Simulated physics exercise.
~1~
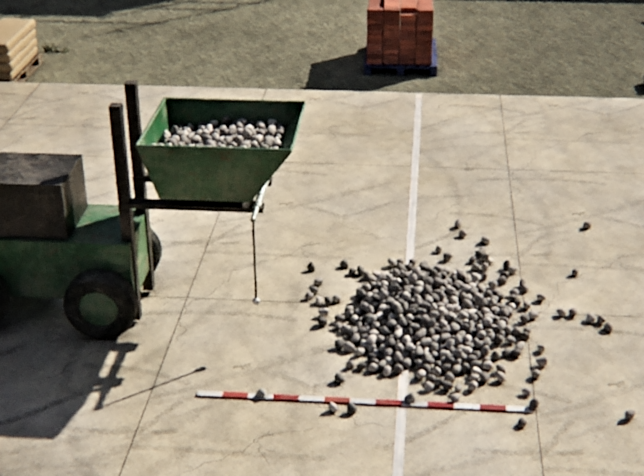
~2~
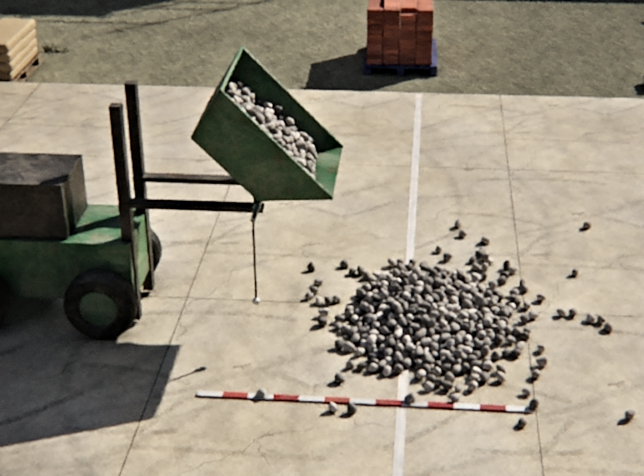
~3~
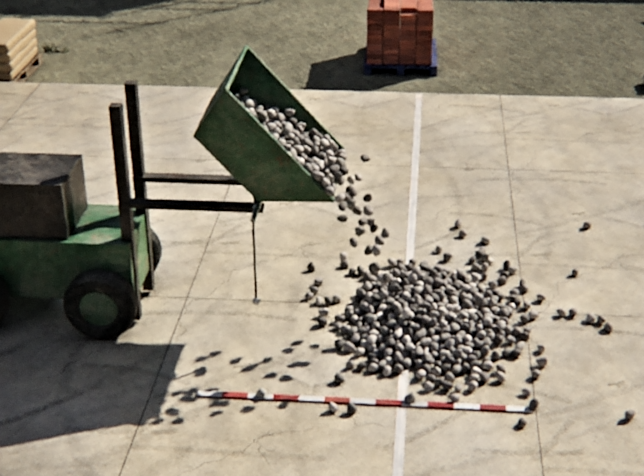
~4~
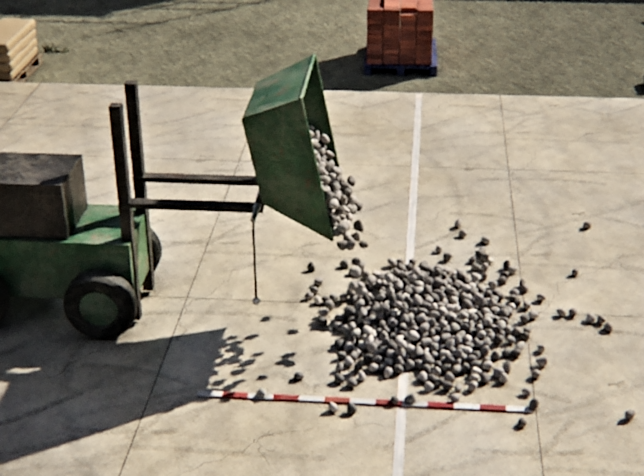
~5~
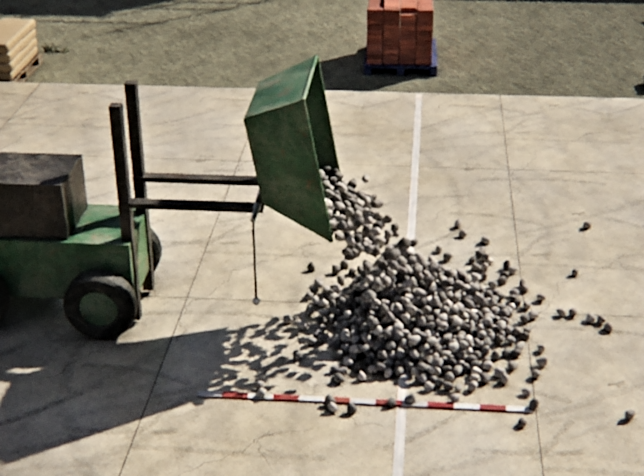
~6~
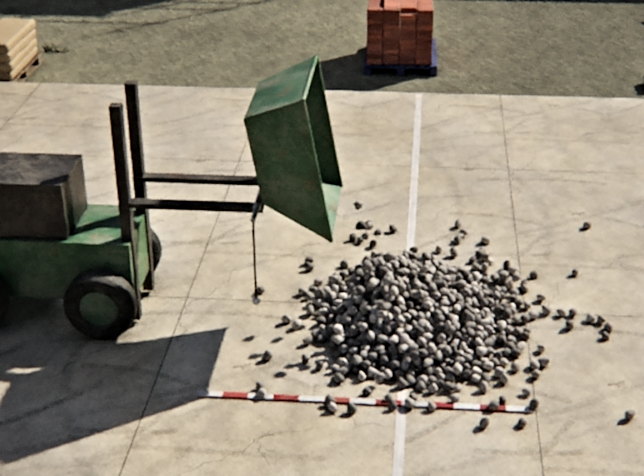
A green forklift stands at the left of a sunlit concrete yard, seen from above, holding a green skip full of grey stones. To the right, a loose heap of similar stones lies across a pale painted line, with a red and white staff in front and bricks on a pallet behind. The skip tips to the right, and stones begin spilling over its lip. It tilts further until it is nearly upright, pouring the load onto the near side of the heap. The skip ends empty and still tipped, above a broader heap with stray stones scattered around it.
